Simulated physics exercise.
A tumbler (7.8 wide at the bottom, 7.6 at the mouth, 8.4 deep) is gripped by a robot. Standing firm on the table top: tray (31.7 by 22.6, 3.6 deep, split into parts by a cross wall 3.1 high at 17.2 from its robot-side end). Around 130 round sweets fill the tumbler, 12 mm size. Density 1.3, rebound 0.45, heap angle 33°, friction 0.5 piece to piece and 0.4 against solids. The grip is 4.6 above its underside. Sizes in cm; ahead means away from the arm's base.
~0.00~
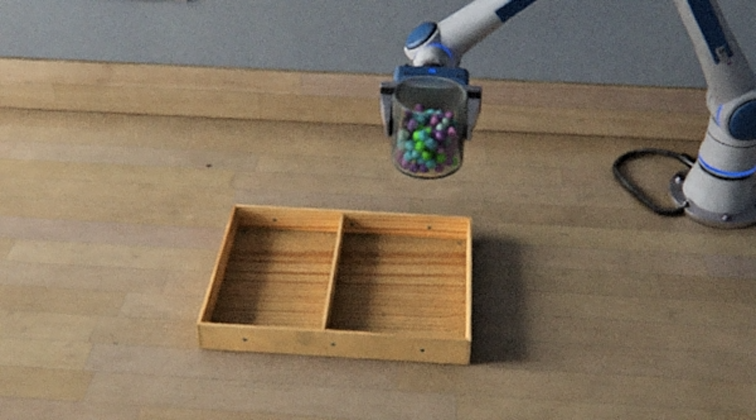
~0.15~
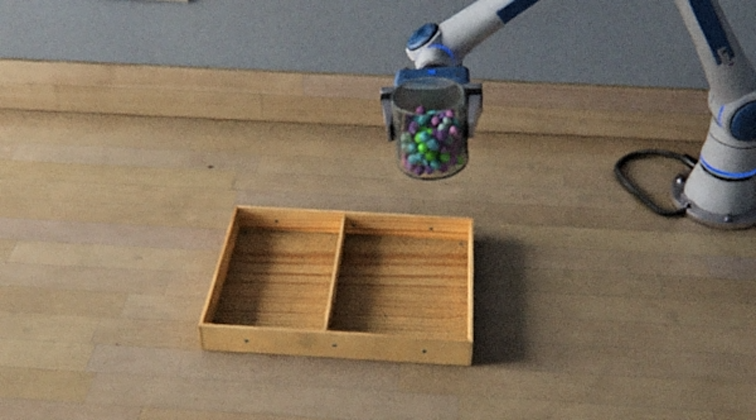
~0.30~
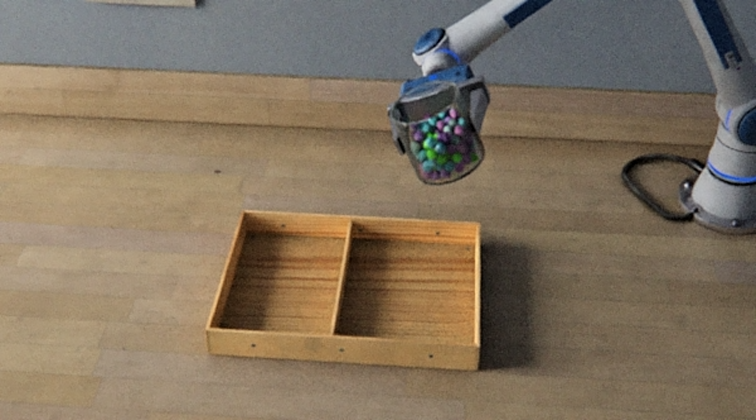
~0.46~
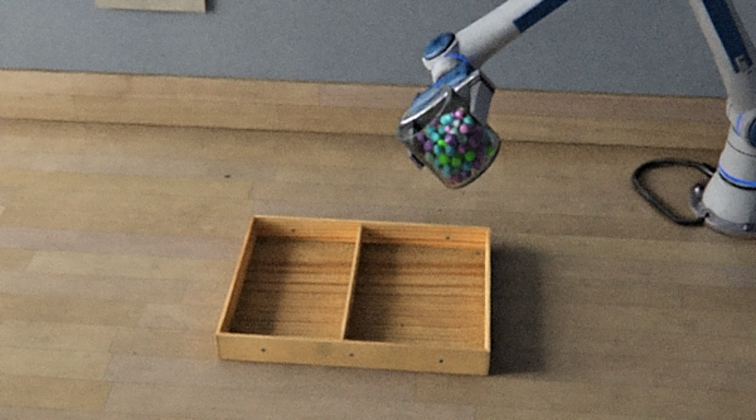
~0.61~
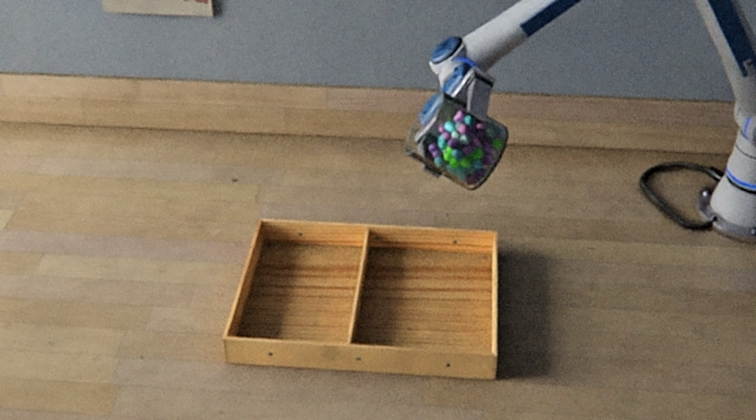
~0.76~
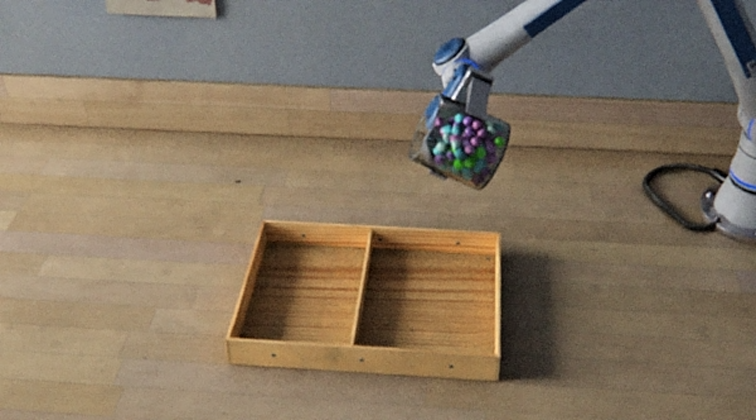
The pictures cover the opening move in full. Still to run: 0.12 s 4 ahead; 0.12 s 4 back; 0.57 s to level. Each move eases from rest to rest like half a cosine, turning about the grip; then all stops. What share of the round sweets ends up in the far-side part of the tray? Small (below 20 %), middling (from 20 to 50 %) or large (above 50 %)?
A small share, below 20 %, ends in the far-side part of the tray.
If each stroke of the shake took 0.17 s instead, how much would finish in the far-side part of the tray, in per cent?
In that case some 0 per cent.
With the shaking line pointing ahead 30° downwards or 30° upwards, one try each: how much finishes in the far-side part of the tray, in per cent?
About 0 and 10 per cent.
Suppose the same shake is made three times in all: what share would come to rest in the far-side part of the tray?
Then about 10 per cent.
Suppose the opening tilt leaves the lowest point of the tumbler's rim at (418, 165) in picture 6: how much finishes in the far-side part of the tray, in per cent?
Some 25 per cent.
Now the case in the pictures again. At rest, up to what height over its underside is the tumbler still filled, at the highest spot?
Some 6.5 cm.
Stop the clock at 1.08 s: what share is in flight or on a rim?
Some 10 per cent.
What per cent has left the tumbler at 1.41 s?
Near 10 per cent so far.
After 1.08 s, tilted 62° forward, highest piece 27 above the table; 114 in the tumbler, 1 in the far-side part, 13 in flight or on a rim.
After 1.41 s, tilted 12° forward, highest piece 30 above the table; 114 in the tumbler, 8 in the far-side part, 6 in the robot-side part.
After 1.77 s, level, highest piece 28 above the table; 114 in the tumbler, 8 in the far-side part, 6 in the robot-side part.
After 2.82 s, level, highest piece 28 above the table; 114 in the tumbler, 8 in the far-side part, 6 in the robot-side part.
At rest, 114 in the tumbler, 8 in the far-side part, 6 in the robot-side part. That is 6 % in the far-side part of the tray.
